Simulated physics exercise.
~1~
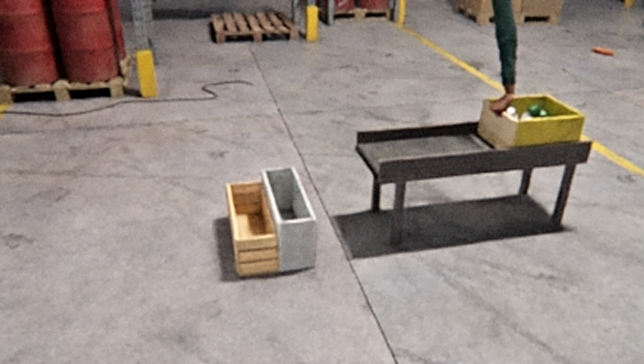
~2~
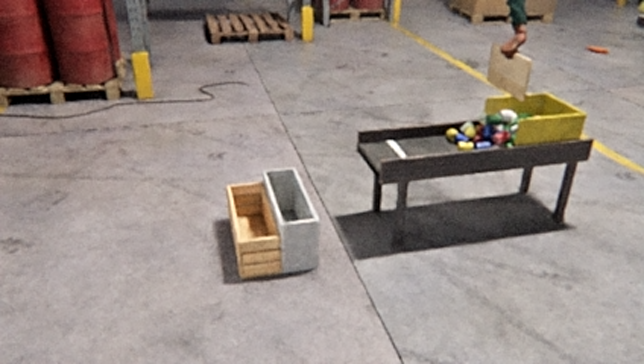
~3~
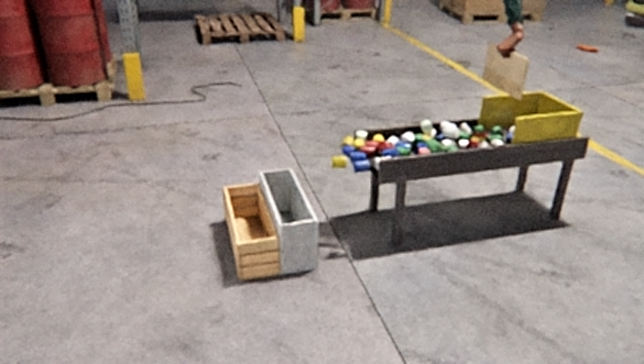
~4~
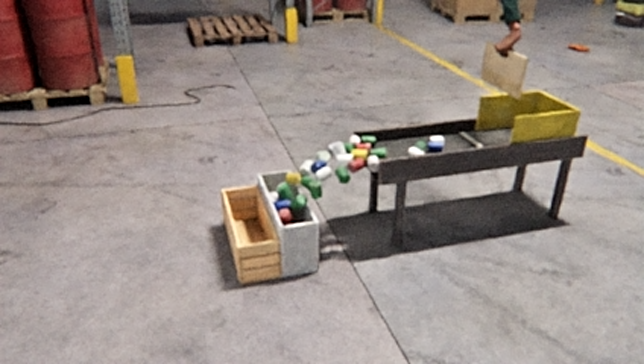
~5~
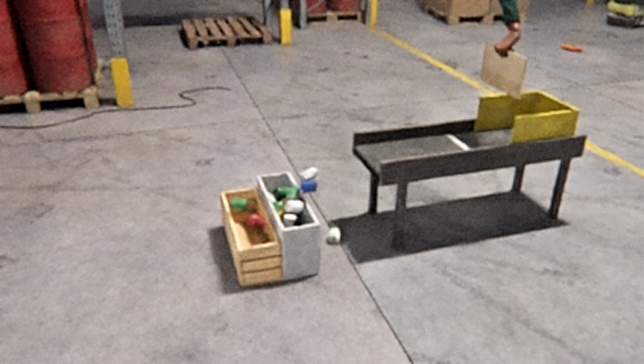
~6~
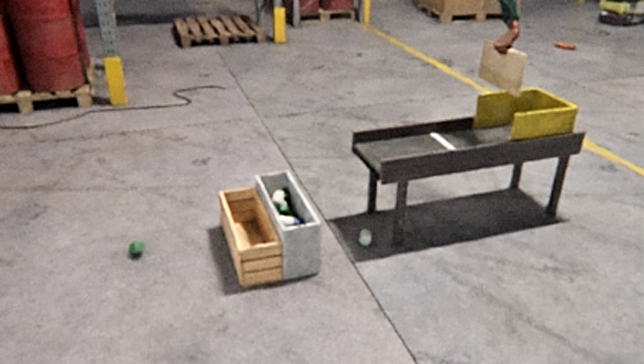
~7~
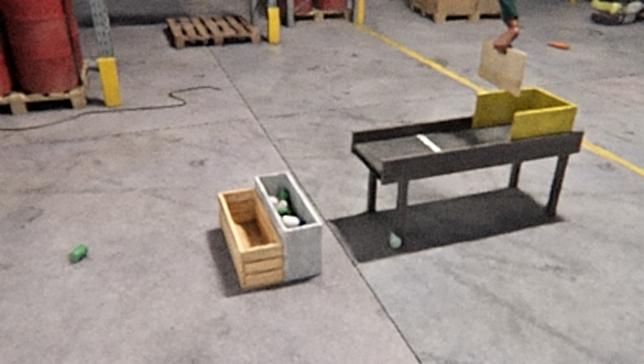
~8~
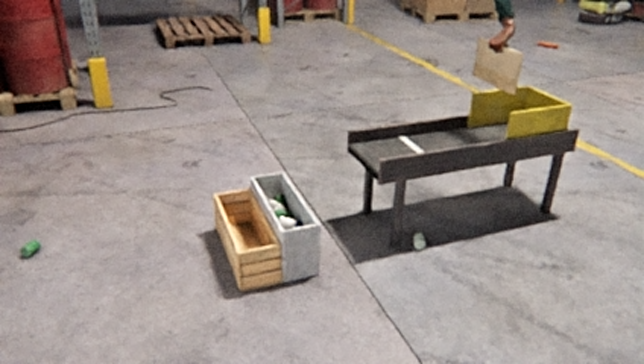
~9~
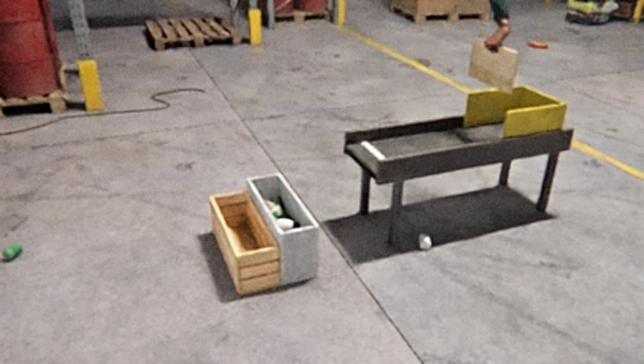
In this clip, a hand lifts a gate from a yellow pen, and colourful jars ride left along a dark belt and spill off its end, mostly into a white tub beside a wooden tote, while one rolls away left across the floor and another rolls back beneath the belt.
